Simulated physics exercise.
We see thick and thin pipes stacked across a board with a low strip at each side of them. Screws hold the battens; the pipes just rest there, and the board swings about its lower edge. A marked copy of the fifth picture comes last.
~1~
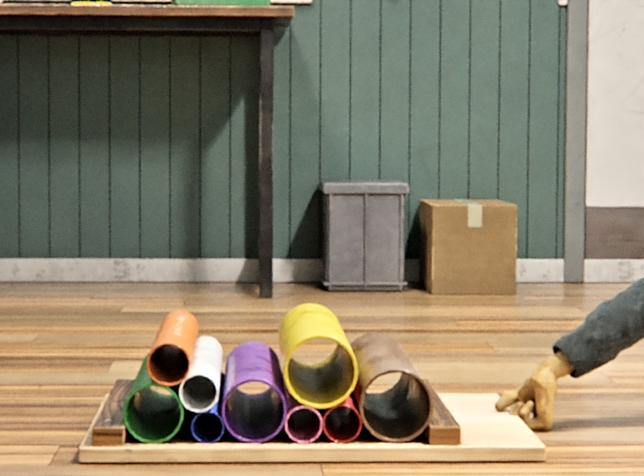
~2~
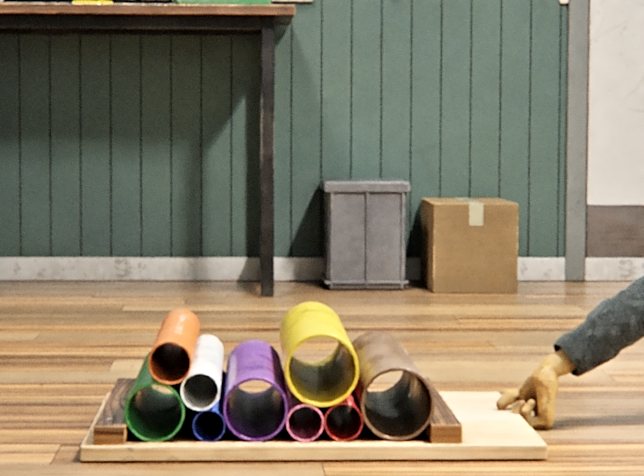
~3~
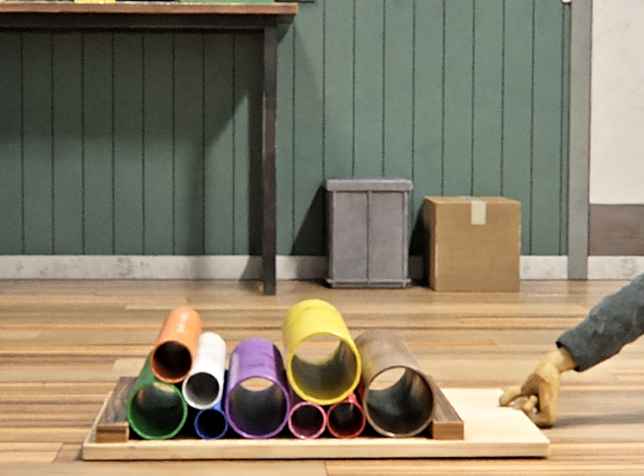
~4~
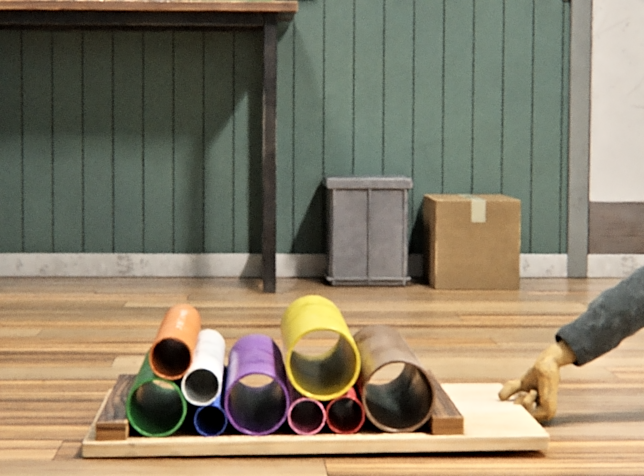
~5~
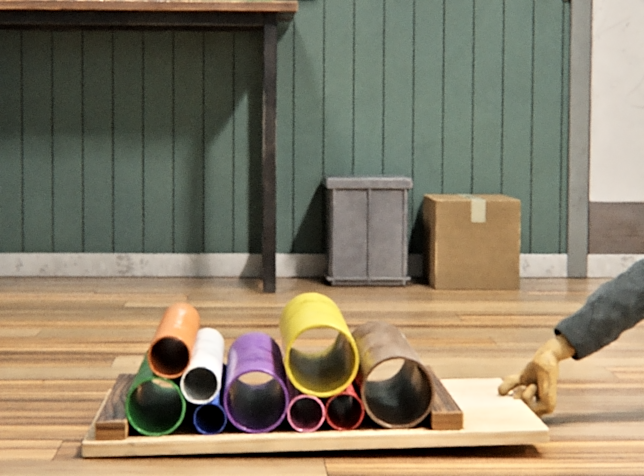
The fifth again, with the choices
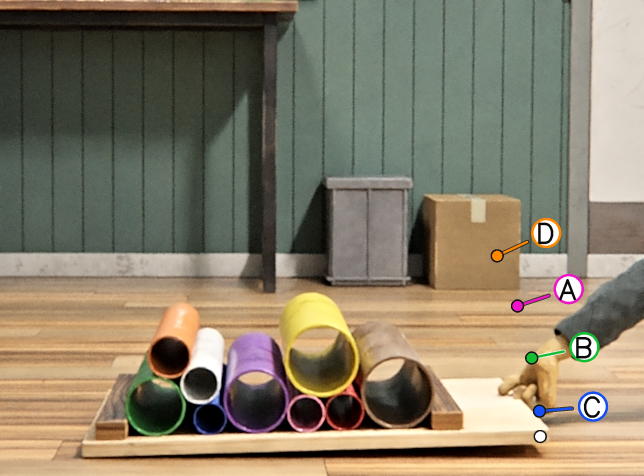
In a room with green panelled walls and a wooden floor, seen from the front, a dark-legged table stands behind, with a grey bin and a cardboard box to its right. Orange, green, white, blue, purple, yellow, pink, red and brown pipes rest stacked between low strips on a pale board. The view shifts very slightly, then a grey-sleeved hand at right lifts the board's right end a little.
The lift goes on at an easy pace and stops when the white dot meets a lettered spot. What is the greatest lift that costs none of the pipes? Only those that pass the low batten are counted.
The highest mark that will do is B.
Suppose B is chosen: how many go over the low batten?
With B, none.
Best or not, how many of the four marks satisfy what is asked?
Two of them.
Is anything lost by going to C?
At C: No.
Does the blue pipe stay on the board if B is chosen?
The blue pipe: Yes.
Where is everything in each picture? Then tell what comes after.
The first picture shows purple pipe (254, 411); pink pipe (304, 424); red pipe (342, 424).
The second picture shows red pipe (343, 422); brown pipe (398, 404).
The third picture shows board (311, 412); brown pipe (400, 401); orange pipe (172, 361).
The fourth picture shows board (311, 408); green pipe (156, 408); blue pipe (211, 420).
The fifth picture shows board (311, 405); green pipe (155, 406); blue pipe (210, 418).
On the marked copy, A at (517, 306); B at (532, 358); C at (540, 411); D at (497, 256); the white dot at (540, 436).
Following B. Soon after the start, board at 11°.
Later, board at 12°.
In the end, board at 12°, none over the low batten.
As for the rest, A one over the low batten (orange); C none over the low batten; D one over the low batten (orange).
